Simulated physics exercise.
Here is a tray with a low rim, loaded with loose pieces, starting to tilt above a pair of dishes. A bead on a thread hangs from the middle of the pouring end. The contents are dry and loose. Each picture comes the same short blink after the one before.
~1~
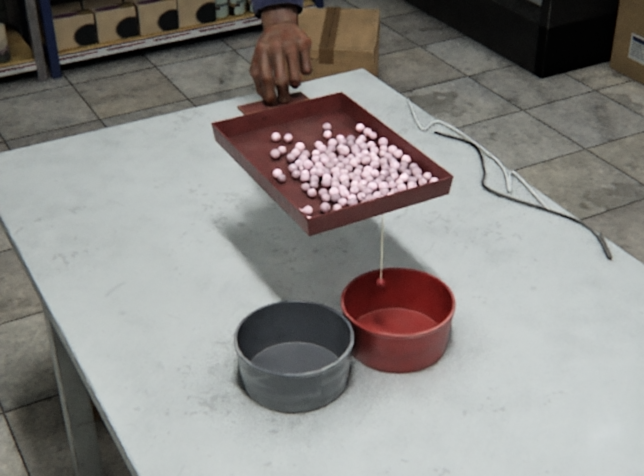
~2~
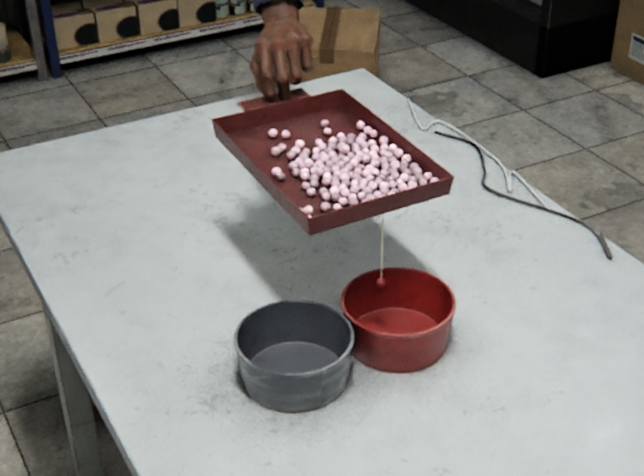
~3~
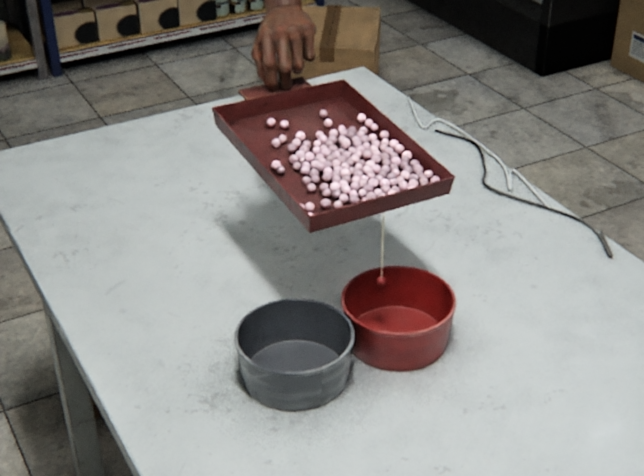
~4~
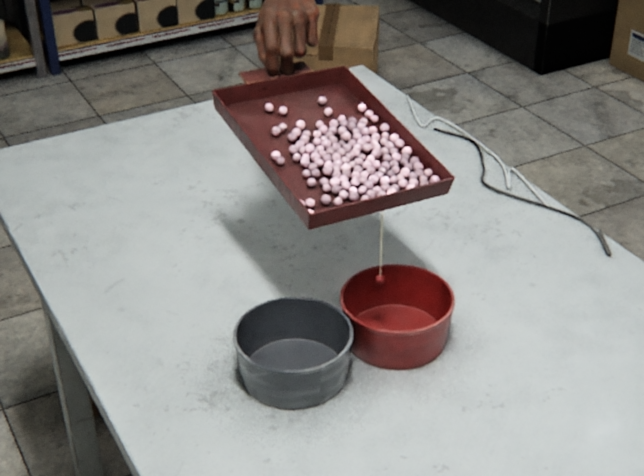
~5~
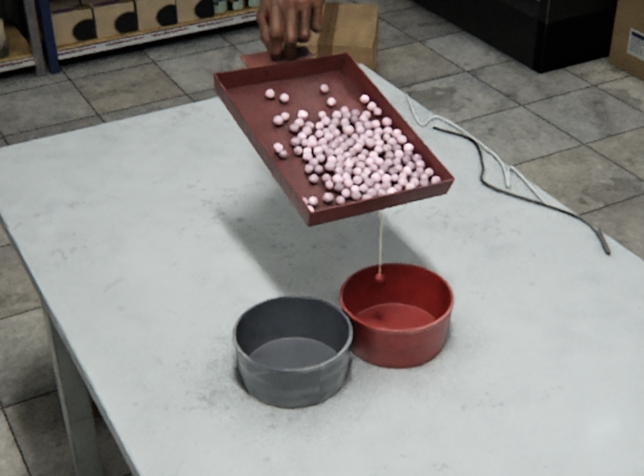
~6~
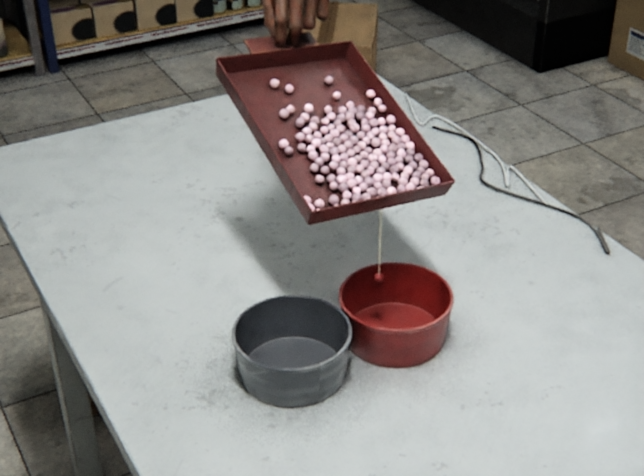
Above a pale table, a hand gradually tilts a red tray of small pink balls.
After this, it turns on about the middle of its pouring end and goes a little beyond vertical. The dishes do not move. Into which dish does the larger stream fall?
Fuller: The right-hand dish.
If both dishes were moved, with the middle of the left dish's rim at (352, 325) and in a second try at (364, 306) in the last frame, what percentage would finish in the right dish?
The first gives 90 %, the second 70 %.
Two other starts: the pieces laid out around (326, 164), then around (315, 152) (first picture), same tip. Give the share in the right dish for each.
About 50 and 40 per cent.
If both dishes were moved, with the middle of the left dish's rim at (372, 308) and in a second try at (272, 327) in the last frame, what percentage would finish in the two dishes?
The first gives 90 %, the second 10 %.
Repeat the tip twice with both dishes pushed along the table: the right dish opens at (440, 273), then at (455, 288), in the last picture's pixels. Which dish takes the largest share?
The first try: The right-hand dish. The second: The right one.
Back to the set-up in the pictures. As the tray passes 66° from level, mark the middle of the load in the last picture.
Around (394, 157).
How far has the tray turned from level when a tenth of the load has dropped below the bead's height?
Near 85 degrees.
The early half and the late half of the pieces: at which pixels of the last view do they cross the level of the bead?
Early half (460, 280), late half (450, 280).
Soon after the last picture, tray tipped steeply; all on the tray.
A little later, tray tipped past a quarter turn; a small part on the tray; about a quarter in the right dish; about a third outside both; about a quarter in the air.
Later still, tray tipped past a quarter turn; a stray few in the left dish; about a third in the right dish; about two thirds outside both.
By the end, tray tipped past a quarter turn; a stray few in the left dish; about a third in the right dish; about two thirds outside both.
